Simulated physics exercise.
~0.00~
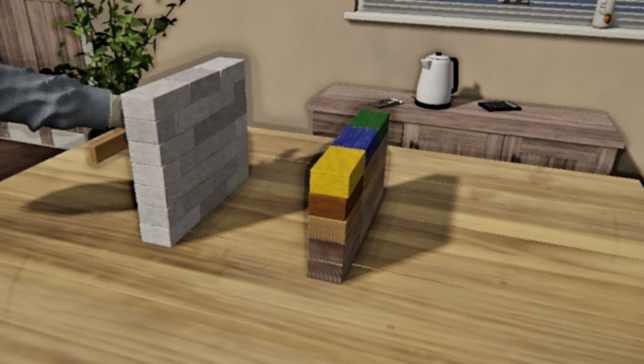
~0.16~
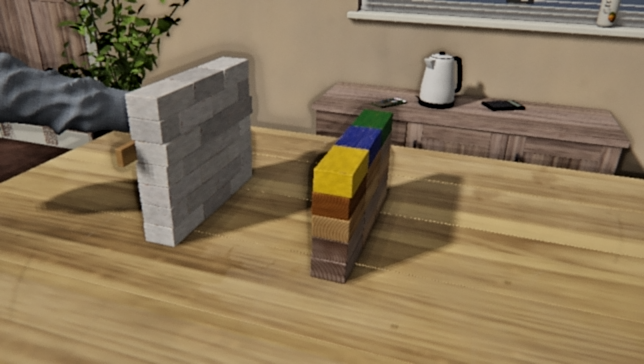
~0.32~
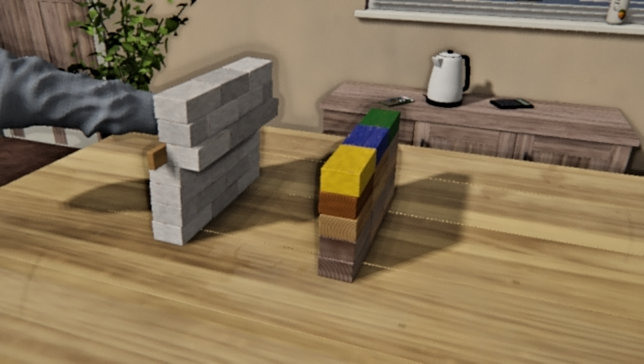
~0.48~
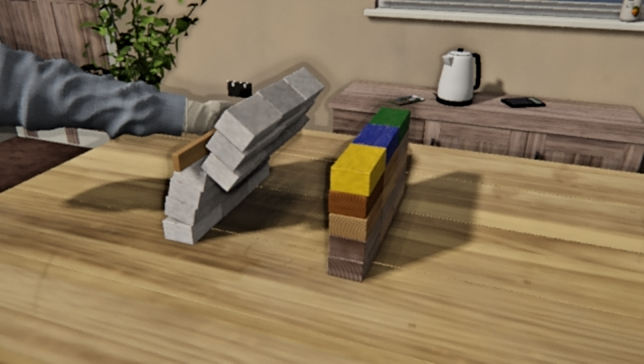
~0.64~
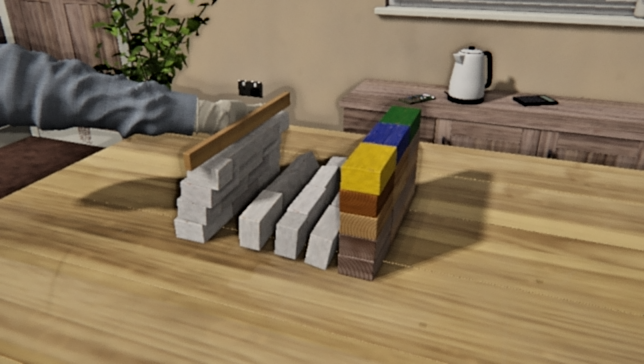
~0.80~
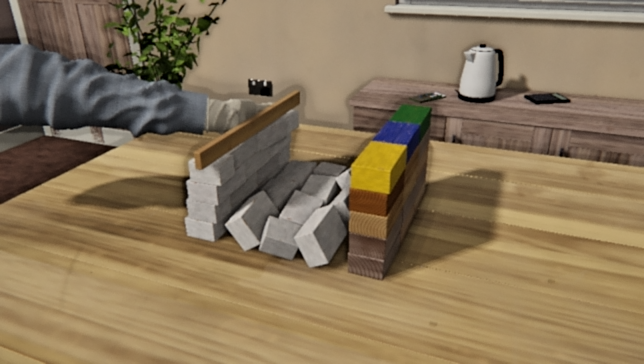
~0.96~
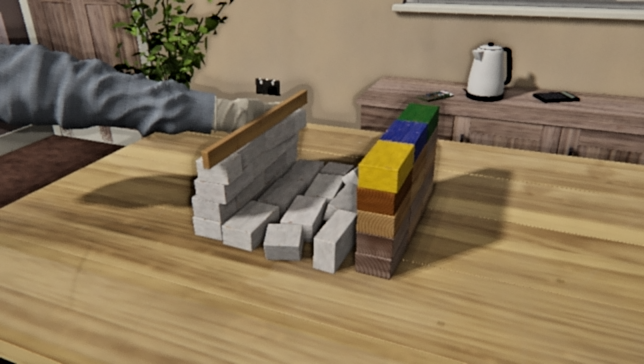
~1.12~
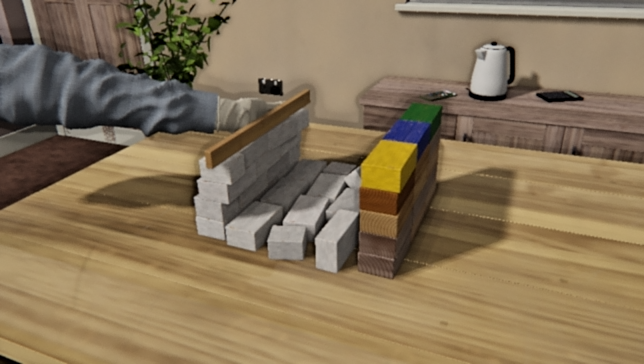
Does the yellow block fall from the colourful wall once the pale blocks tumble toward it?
No, the yellow block stays up in its place on the colourful wall, while the fallen pale blocks lie beside it.
